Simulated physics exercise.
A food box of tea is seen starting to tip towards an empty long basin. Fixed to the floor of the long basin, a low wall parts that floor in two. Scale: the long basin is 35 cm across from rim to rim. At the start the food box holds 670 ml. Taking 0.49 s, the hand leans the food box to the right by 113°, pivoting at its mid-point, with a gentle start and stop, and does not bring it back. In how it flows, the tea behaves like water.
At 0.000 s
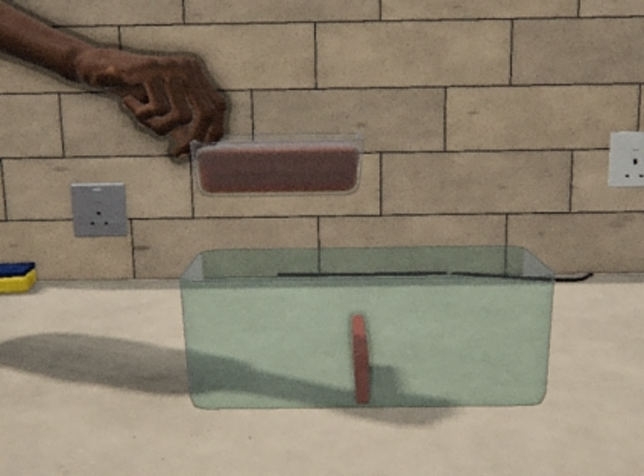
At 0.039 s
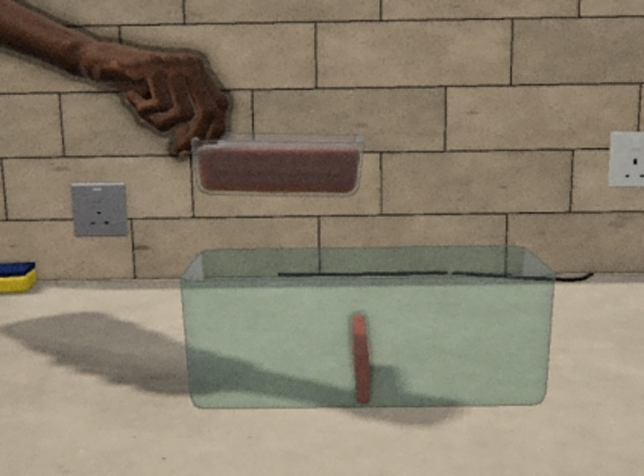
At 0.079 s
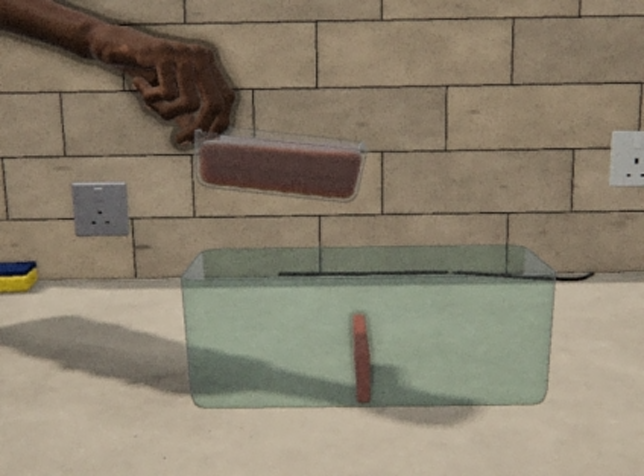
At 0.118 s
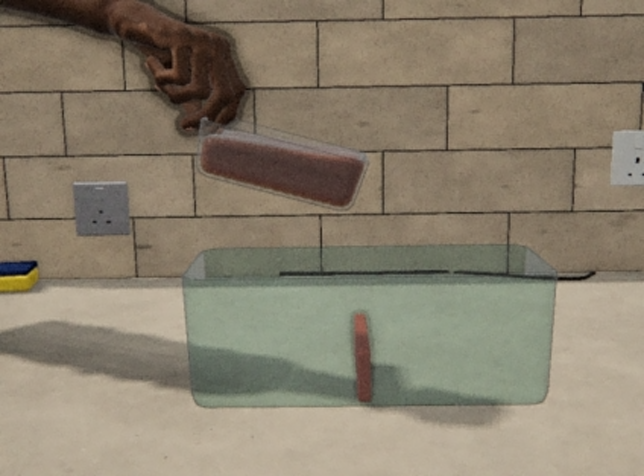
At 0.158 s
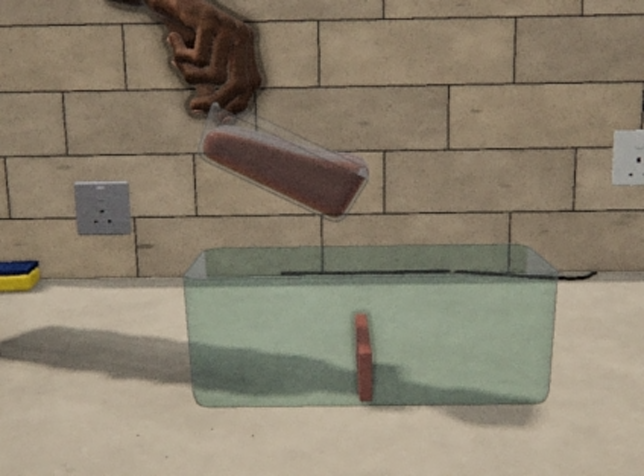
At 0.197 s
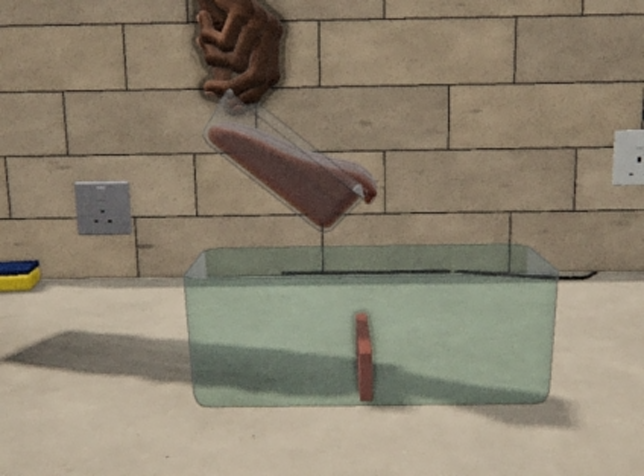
A hand tilts a clear box of tea rightward above a basin and begins pouring.
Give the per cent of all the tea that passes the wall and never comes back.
I would say 73 percent.
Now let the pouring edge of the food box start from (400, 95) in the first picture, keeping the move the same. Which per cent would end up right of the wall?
Result then: Approx. 75 %.
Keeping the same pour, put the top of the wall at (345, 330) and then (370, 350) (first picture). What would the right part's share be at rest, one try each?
Some 80 in a hundred, then some 60 in a hundred.
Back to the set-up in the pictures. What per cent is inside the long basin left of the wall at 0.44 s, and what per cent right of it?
Near 12 on the left, 76 on the right.
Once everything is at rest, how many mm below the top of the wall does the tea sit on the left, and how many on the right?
Left: Roughly 44 mm; right: Roughly 28 mm.
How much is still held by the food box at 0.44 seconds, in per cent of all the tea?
At that time about 7 in a hundred parts are still held.
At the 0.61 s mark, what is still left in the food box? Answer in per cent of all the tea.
1 %.
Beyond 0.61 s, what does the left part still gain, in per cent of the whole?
Close to 5% of the whole.
Then, 0.44 s in, the tilt is 110° and 7 per cent is still to pour, 12 is left of the wall and 75 right of it.
Then, 0.61 s in, the tilt is 113° and 1 per cent is still to pour, 15 is left of the wall and 64 right of it.
Then, 0.79 s in, the tilt is 113° and 0 per cent is still to pour, 19 is left of the wall and 73 right of it.
Then, 0.99 s in, the tilt is 113° and 0 per cent is still to pour, 20 is left of the wall and 73 right of it.
Finally, 20 per cent lies left of the wall, 73 right of it and 7 outside.
